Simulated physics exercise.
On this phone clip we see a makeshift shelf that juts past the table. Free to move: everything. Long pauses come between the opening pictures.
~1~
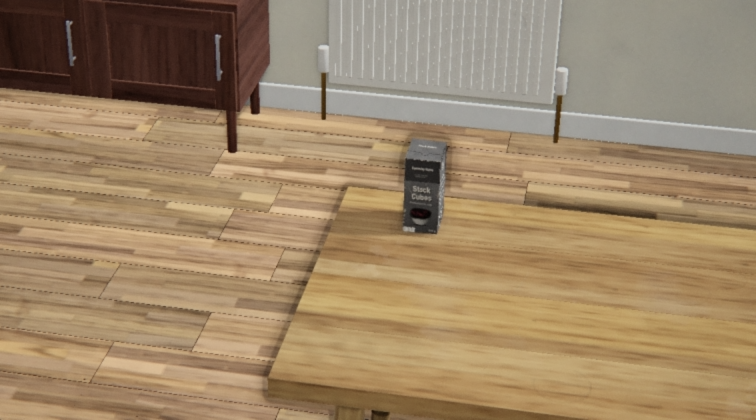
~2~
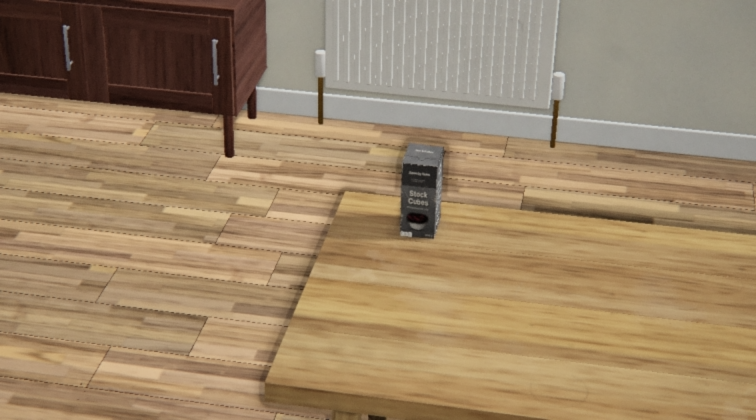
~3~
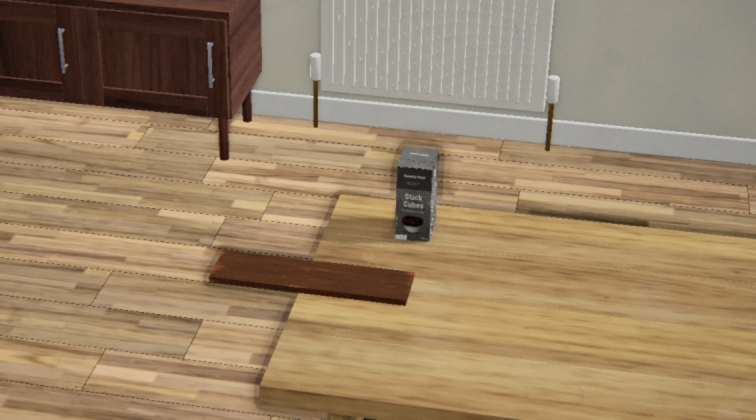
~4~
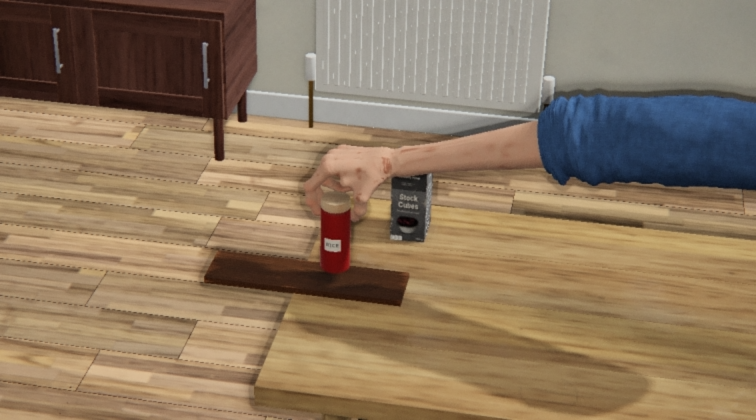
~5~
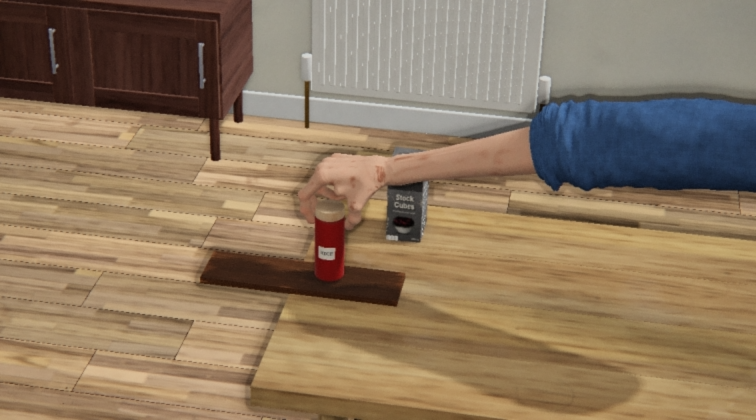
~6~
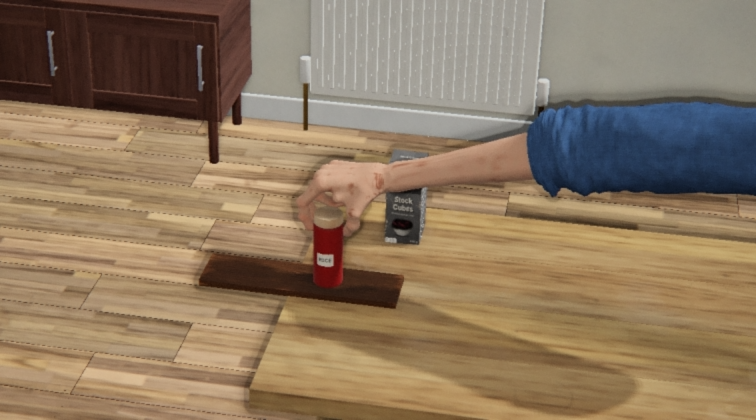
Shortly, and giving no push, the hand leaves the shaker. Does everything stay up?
Yes. Ah, that works out - it stays.
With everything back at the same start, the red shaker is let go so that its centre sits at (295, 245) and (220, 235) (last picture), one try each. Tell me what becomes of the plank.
Stays put, then Topples.
Then, 0.80 s later than the last frame, all is still.
Then, 1.70 s later than the last frame, red shaker resting near (328, 247).
When it is over, all 3 as before. End places, in pixels of the last picture, red shaker near (328, 247). The plank keeps its balance.
